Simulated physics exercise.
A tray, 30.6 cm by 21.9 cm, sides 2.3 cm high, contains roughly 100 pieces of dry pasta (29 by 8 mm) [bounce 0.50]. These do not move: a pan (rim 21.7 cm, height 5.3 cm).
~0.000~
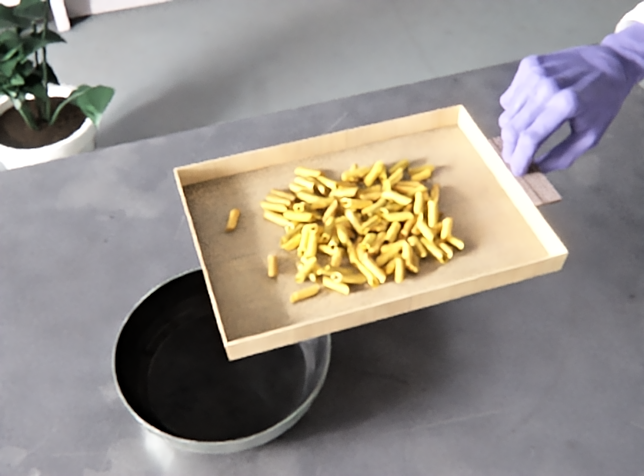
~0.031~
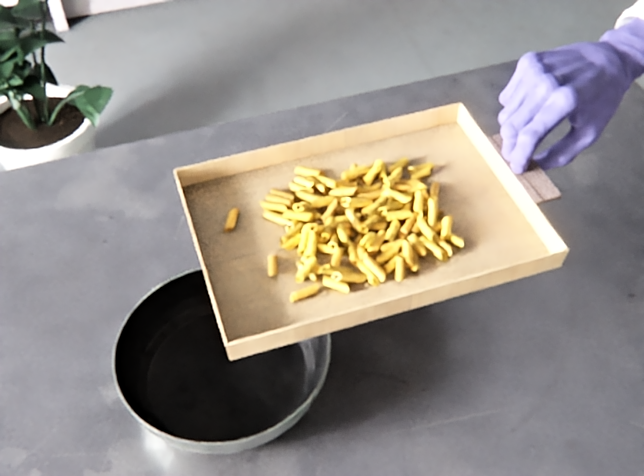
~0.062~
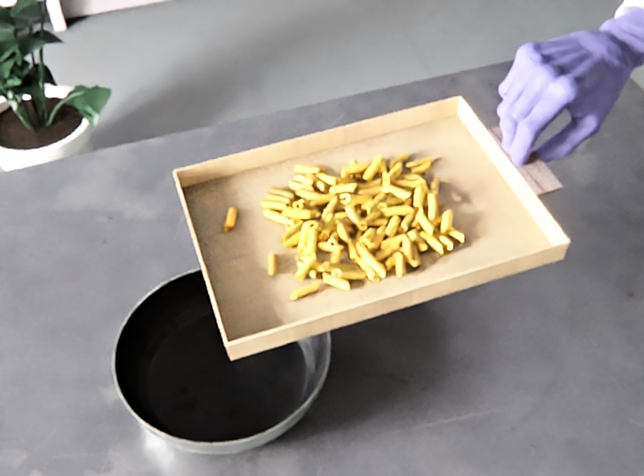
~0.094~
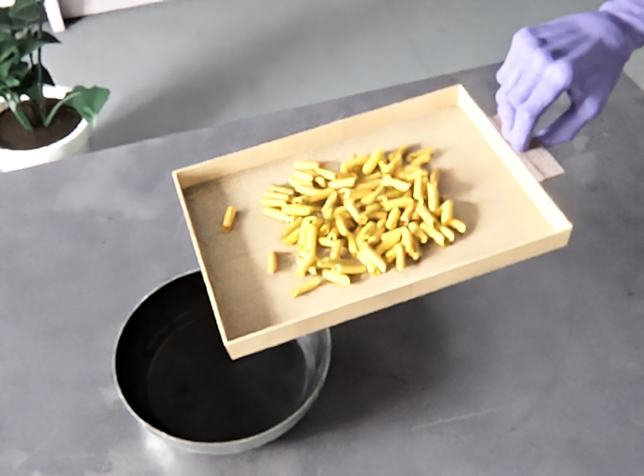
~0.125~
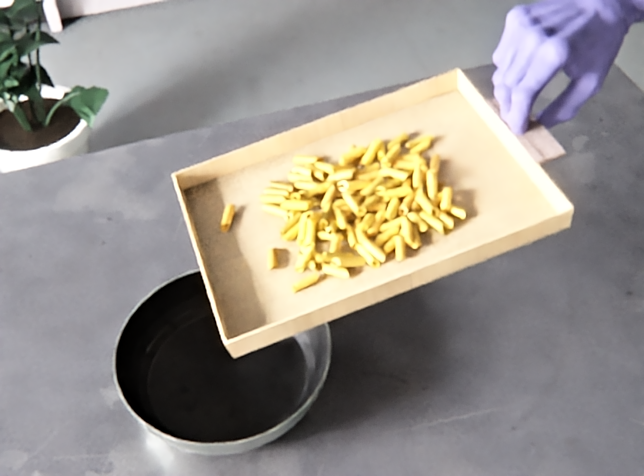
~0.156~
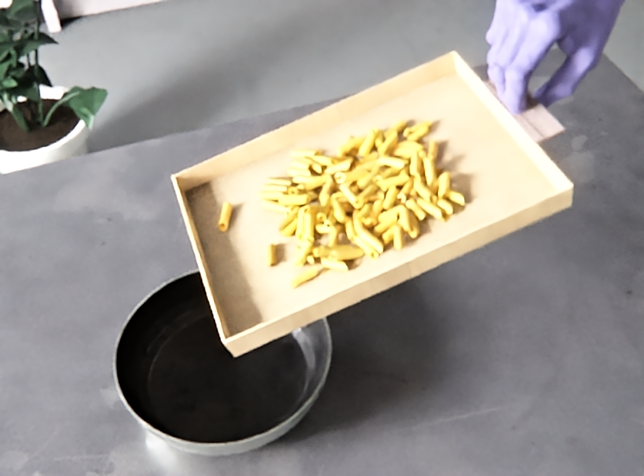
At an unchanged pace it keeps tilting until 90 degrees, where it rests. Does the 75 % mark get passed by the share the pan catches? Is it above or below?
It comes out below.
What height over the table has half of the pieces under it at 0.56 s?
20 cm or thereabouts.
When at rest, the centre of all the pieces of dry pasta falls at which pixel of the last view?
Resting centre: Approx. (157, 353) px.
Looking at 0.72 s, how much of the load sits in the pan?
Some 10 per cent.
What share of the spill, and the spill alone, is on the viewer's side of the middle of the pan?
Roughly 10 percent.
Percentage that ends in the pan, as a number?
35 % or so.
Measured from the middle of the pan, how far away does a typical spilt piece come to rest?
Median radius: Approx. 20 cm.
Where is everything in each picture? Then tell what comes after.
The first picture shows tray at (404, 298); tilt 0 degrees; leading edge at (198, 248); middle of the load at (358, 226); pan at (222, 345).
The second picture shows tray at (404, 296); tilt 1 degrees; leading edge at (198, 249); middle of the load at (358, 225).
The third picture shows tray at (405, 292); tilt 2 degrees; leading edge at (197, 249); middle of the load at (358, 222).
The fourth picture shows tray at (404, 285); tilt 5 degrees; low side left; leading edge at (197, 249); middle of the load at (357, 216).
The fifth picture shows tray at (403, 276); tilt 10 degrees; low side left; leading edge at (196, 250); middle of the load at (356, 208).
The sixth picture shows tray at (400, 265); tilt 14 degrees; low side left; leading edge at (196, 250); middle of the load at (366, 196); pan at (223, 347). It turns about 145 degrees a second.
After 0.37 s, tilt 46 degrees; tray 100 %; middle of all pieces on or above the table near (297, 149).
After 0.56 s, tilt 74 degrees; tray 90 %, in the air 10 %; middle of all pieces on or above the table near (200, 209).
Then, at 0.72 s, tilt 90 degrees; pan 10 %, tray 25 %, outside 20 %, in the air 50 %; middle of all pieces on or above the table near (150, 280).
Then, at 0.88 s, tilt 90 degrees; pan 25 %, tray 15 %, outside 55 %, in the air 5 %; middle of all pieces on or above the table near (133, 319).
At rest (2.7 s), pan 35 %, tray 10 %, outside 55 %.
